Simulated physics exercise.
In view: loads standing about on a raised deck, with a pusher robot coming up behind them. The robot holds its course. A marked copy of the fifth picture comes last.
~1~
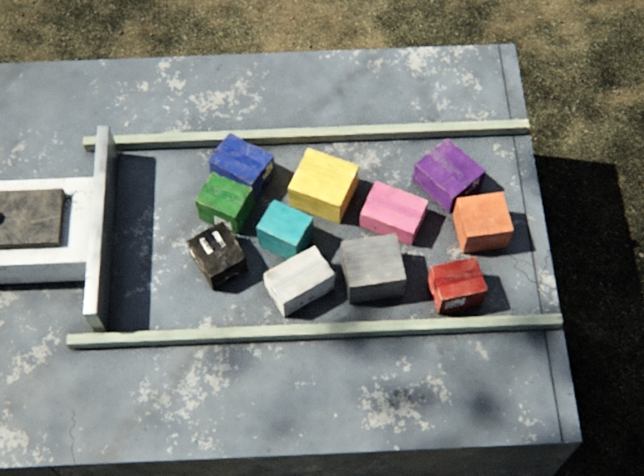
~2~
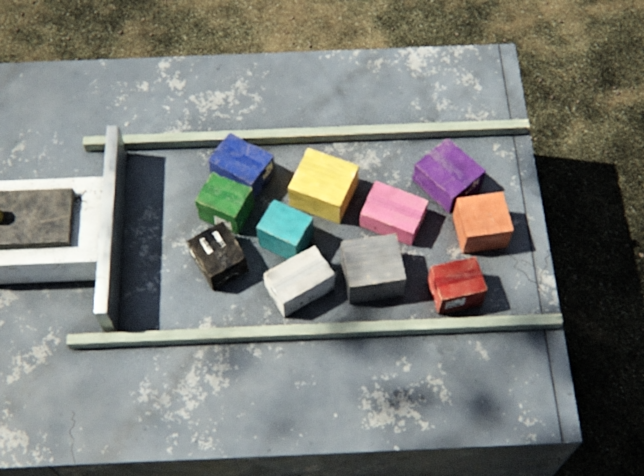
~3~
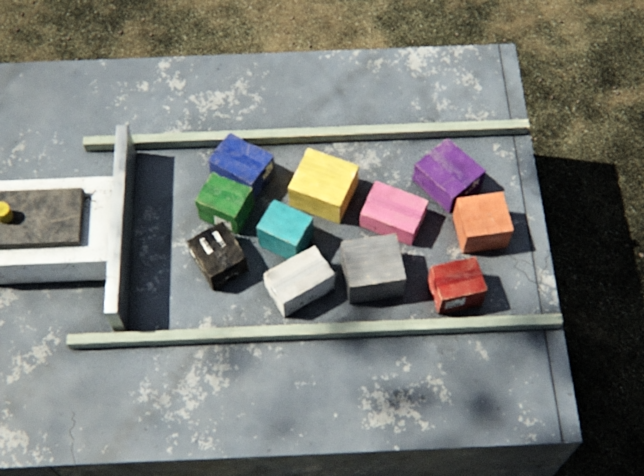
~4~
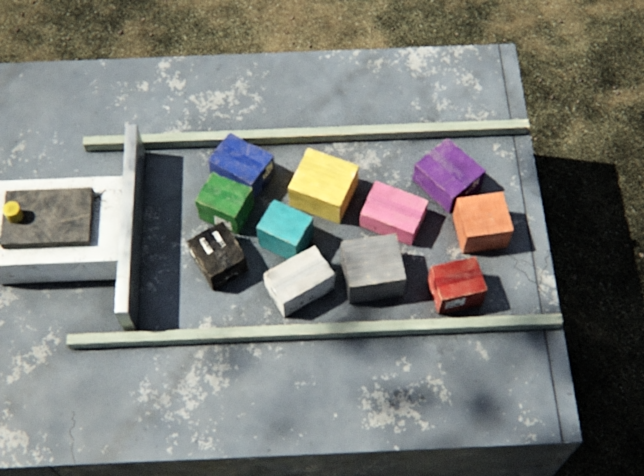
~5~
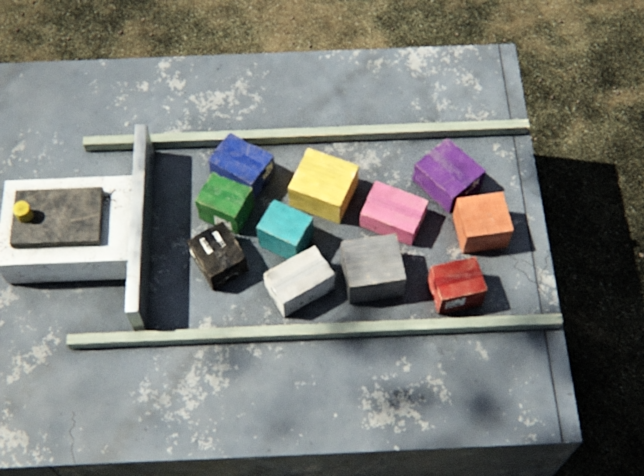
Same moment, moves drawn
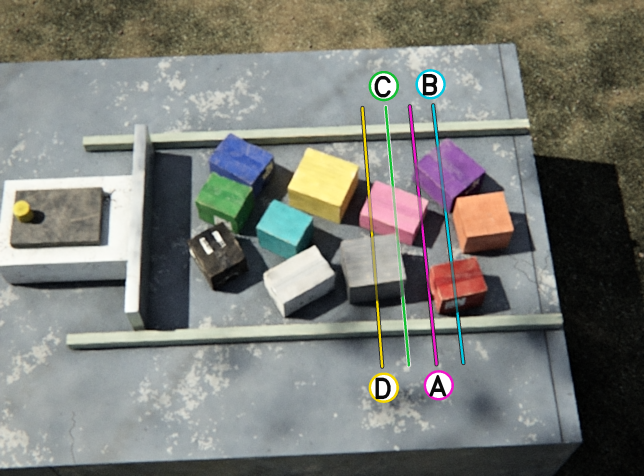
A white pusher with a wide flat blade slid slowly to the right along a raised grey deck, closing some of the gap to a cluster of colourful blocks, which all stayed still.
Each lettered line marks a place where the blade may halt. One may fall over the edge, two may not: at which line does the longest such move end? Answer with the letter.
Stop at C.
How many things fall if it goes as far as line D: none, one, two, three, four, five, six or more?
The count is none.
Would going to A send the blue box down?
No.
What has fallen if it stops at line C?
It is the orange crate.
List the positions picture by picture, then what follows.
In the first picture, robot (25, 218); orange crate (482, 223); white box (300, 281).
In the second picture, robot (34, 217); grey crate (373, 269).
In the third picture, robot (44, 217); purple parcel (449, 175).
In the fourth picture, robot (55, 216); turquoise crate (285, 232).
In the fifth picture, robot (64, 216); yellow crate (324, 186); red box (457, 286); blue box (242, 166).
On the marked copy, A at (422, 226); B at (447, 225); C at (397, 227); D at (372, 228).
With C. Early on, robot (159, 212); blue box (273, 161); white box (307, 288).
Further on, robot (253, 208); orange crate (507, 232); purple parcel (471, 176).
At the end, robot (322, 206); orange crate over the edge; purple parcel (534, 179); one fallen.
As for the rest, A drops two; B drops three; D is within the limit but short.
